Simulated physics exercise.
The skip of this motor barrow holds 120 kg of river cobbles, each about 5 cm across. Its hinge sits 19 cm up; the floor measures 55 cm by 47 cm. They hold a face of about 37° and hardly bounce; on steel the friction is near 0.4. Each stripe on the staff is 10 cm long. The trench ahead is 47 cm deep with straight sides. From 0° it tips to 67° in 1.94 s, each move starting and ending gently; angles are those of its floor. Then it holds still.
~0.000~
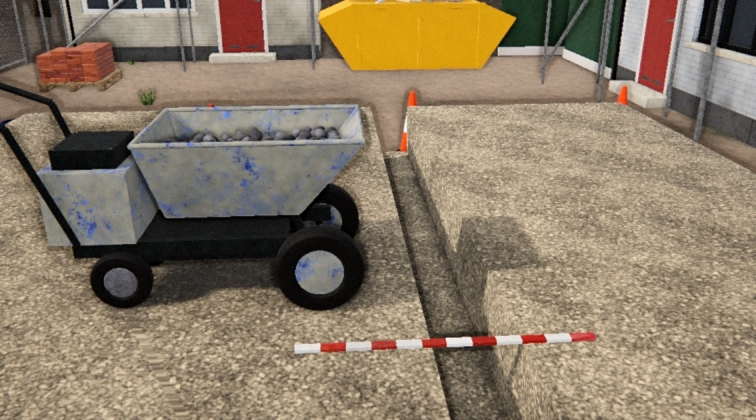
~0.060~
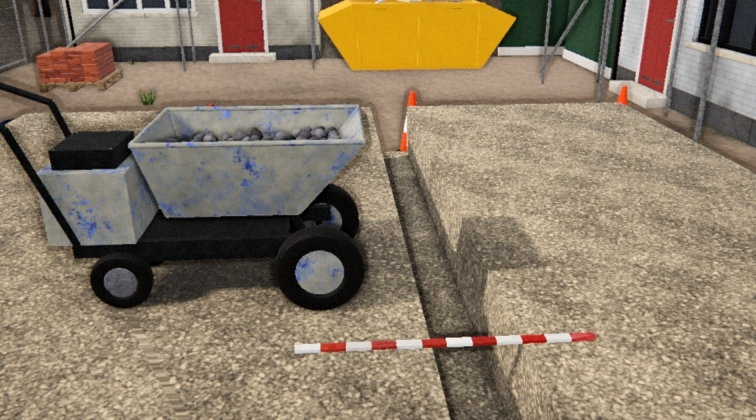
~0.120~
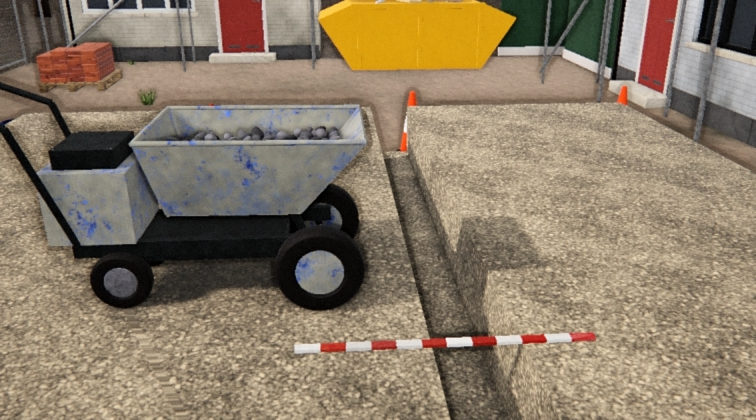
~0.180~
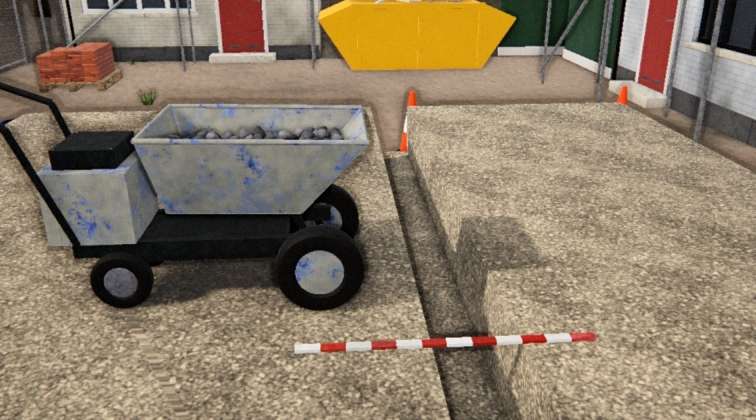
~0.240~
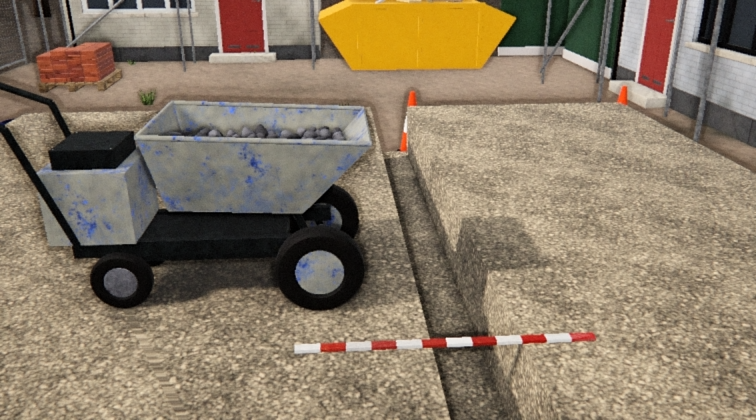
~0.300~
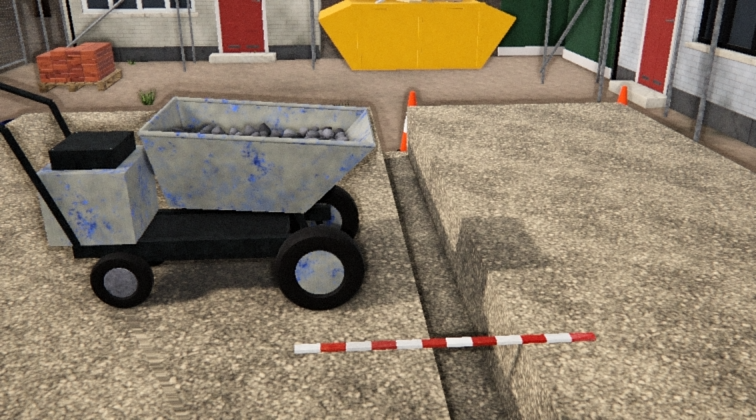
On a gravelly building site, a motor barrow's skip of grey stones tilts slightly.
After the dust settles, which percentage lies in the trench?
About 66 per cent.
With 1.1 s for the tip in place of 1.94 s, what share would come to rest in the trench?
In that case some 60 per cent.
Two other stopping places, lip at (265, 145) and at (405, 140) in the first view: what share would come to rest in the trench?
Near 75 per cent from the first place, 35 from the second.
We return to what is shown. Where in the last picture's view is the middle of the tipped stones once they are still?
Around (471, 337).
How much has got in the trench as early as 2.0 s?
Some 20 per cent.
After 1.5 s the floor is at 57°; 100 % in the skip; the foremost stones are at (437, 203).
After 2.0 s the floor is at 67°; 62 % in the skip, 21 % in the trench, 17 % past the trench; the foremost stones are at (550, 265).
After 2.4 s the floor is at 67°; 31 % in the skip, 37 % in the trench, 33 % past the trench; the foremost stones are at (618, 265).
After 4.3 s the floor is at 67°; 0 % in the skip, 66 % in the trench, 34 % past the trench; the foremost stones are at (640, 253).
